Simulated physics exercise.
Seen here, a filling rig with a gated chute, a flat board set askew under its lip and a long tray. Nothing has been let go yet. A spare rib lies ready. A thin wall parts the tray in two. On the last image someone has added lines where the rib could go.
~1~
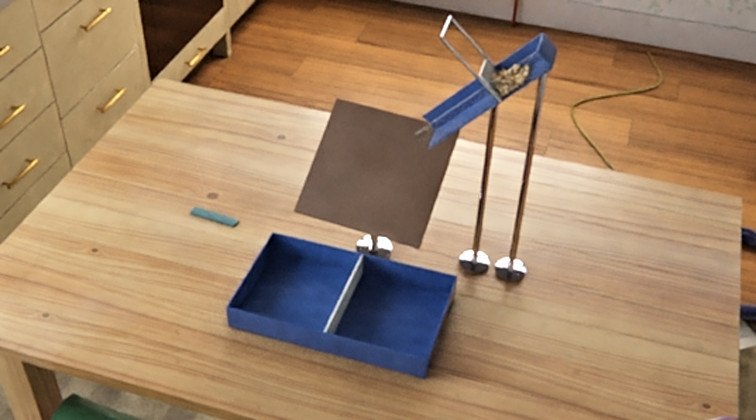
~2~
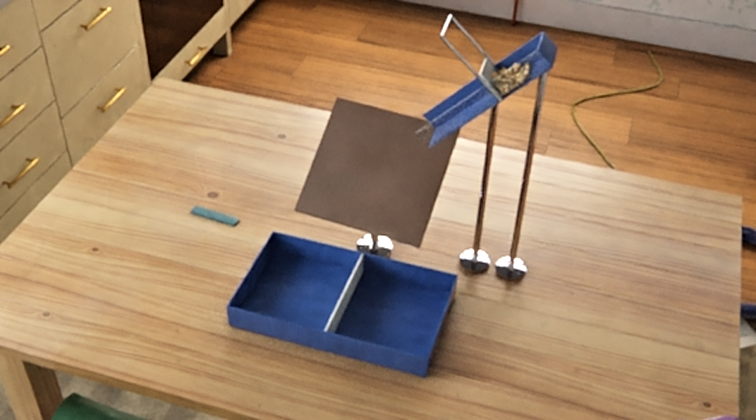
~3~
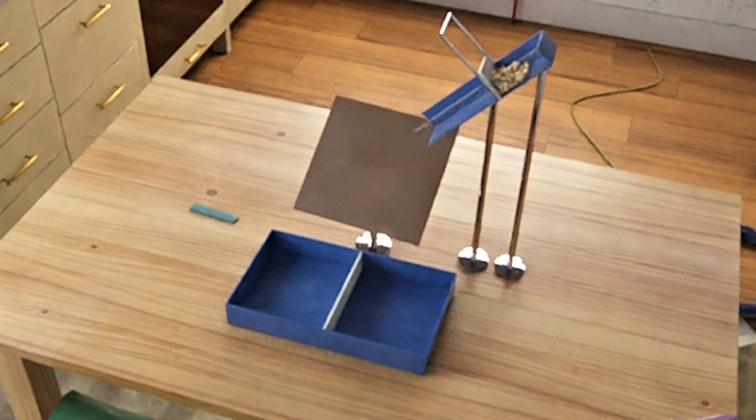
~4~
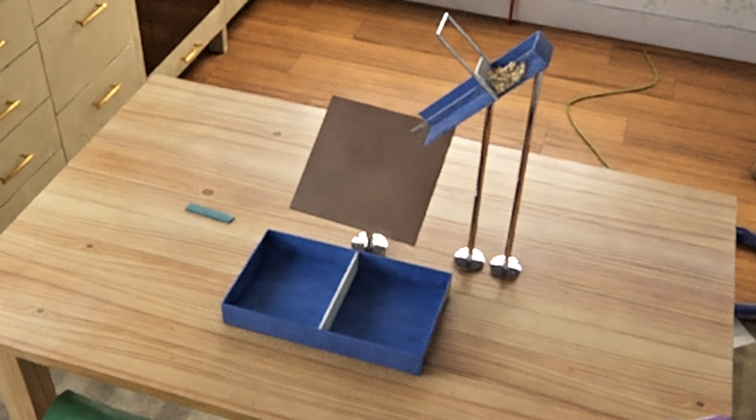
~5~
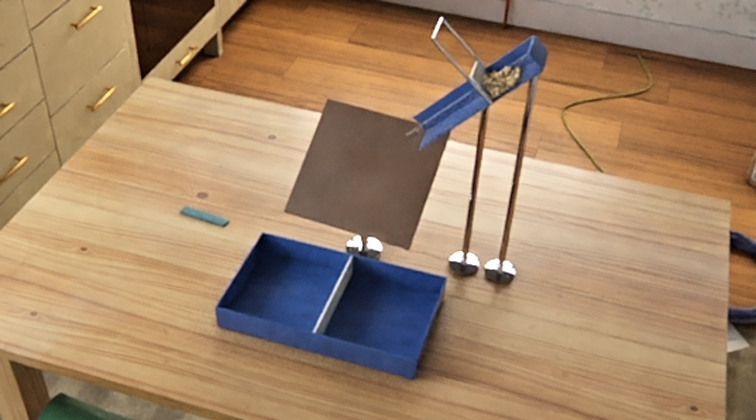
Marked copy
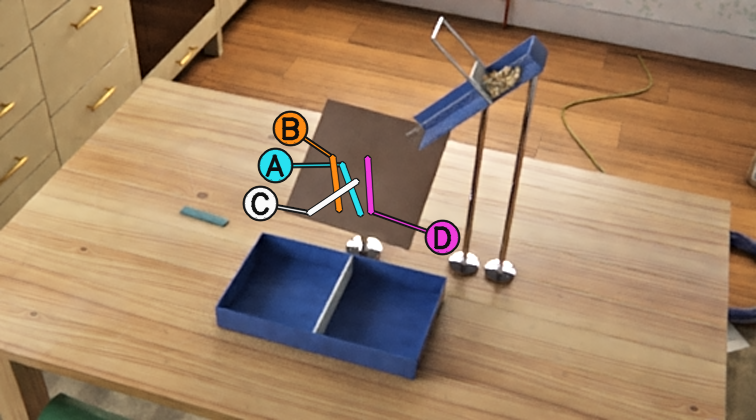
The clip opens on a wooden table holding a blue two-part tray, a tilted brown board and a raised, sloping blue chute with small pale pieces inside. Nothing on the table moves and the pieces stay put, while the view shifts slightly, carrying everything a little to the left.
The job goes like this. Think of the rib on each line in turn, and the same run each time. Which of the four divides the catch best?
It is B.
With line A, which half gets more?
Right.
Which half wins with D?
More lands on the right.
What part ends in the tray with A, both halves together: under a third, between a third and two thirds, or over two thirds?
It is over two thirds.
On the marked copy, line A from (342, 164) to (360, 213); line B from (332, 157) to (339, 209); line C from (356, 181) to (309, 212); line D from (367, 158) to (370, 211).
With A, of what is caught, a small share in the left half, all but a few in the right.
With B, of what is caught, close to two thirds in the left half, close to a third in the right.
With C, of what is caught, all but a few in the left half, a small share in the right.
With D, of what is caught, a small share in the left half, all but a few in the right.
